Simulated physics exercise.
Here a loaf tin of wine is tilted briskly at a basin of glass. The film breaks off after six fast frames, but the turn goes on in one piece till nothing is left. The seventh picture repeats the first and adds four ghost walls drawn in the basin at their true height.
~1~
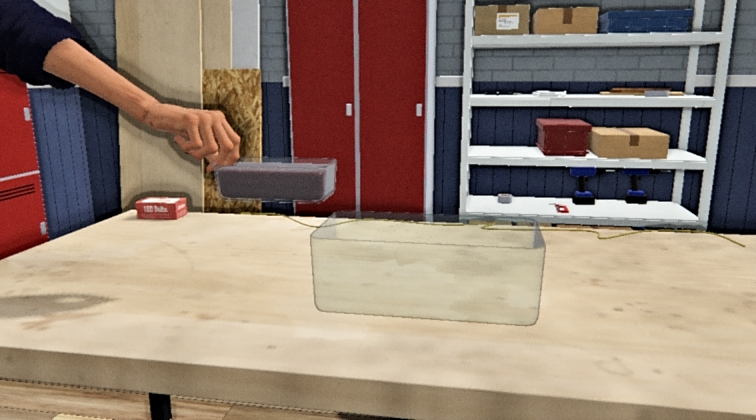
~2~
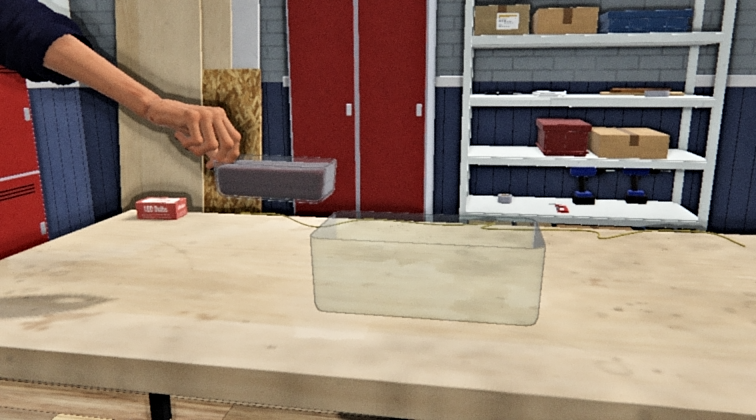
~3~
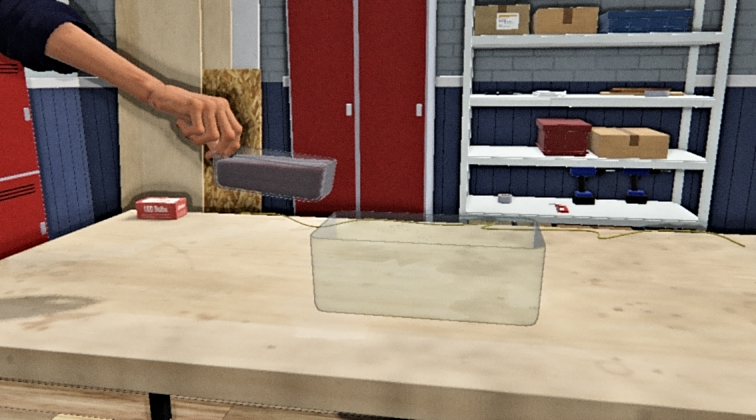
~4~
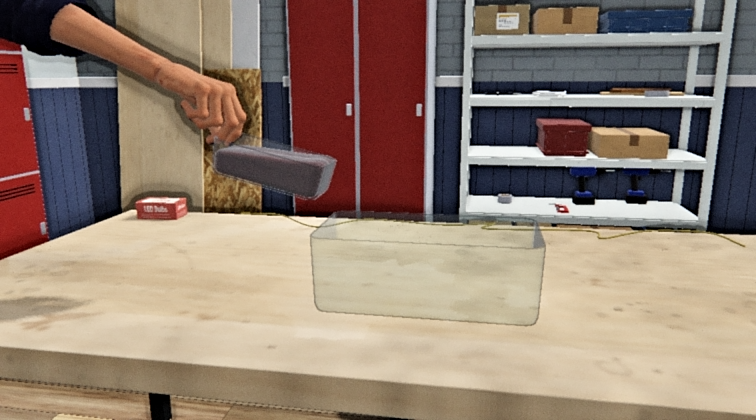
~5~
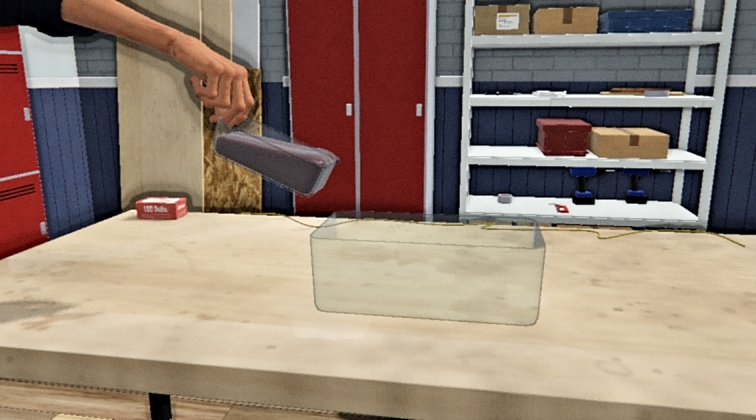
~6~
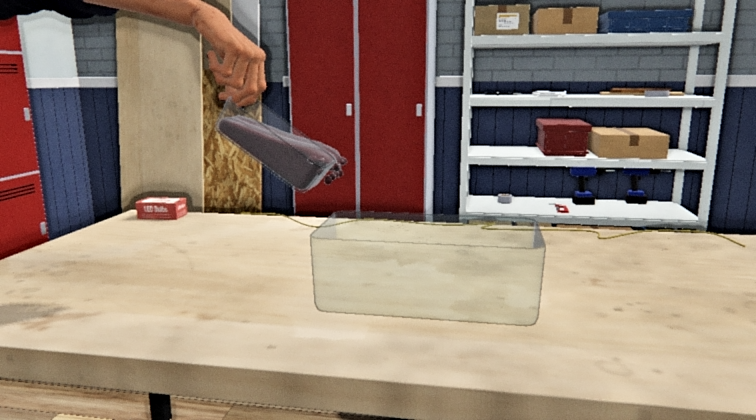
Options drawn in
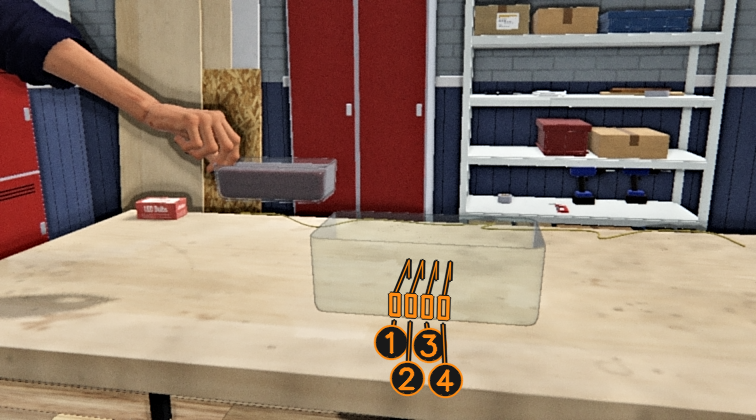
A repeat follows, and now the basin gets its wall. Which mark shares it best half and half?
2 beats the others.
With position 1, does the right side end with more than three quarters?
No, it does not.
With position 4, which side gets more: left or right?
More ends on the left.
On the marked copy, 1 at (394, 321); 2 at (410, 322); 3 at (426, 323); 4 at (442, 324).
If 1 is chosen, about 33 % ends left of the wall and 63 % right of it; 4 % is lost outside.
If 2 is chosen, about 42 % ends left of the wall and 54 % right of it; 4 % is lost outside.
If 3 is chosen, about 67 % ends left of the wall and 29 % right of it; 4 % is lost outside.
If 4 is chosen, about 75 % ends left of the wall and 17 % right of it; 8 % is lost outside.
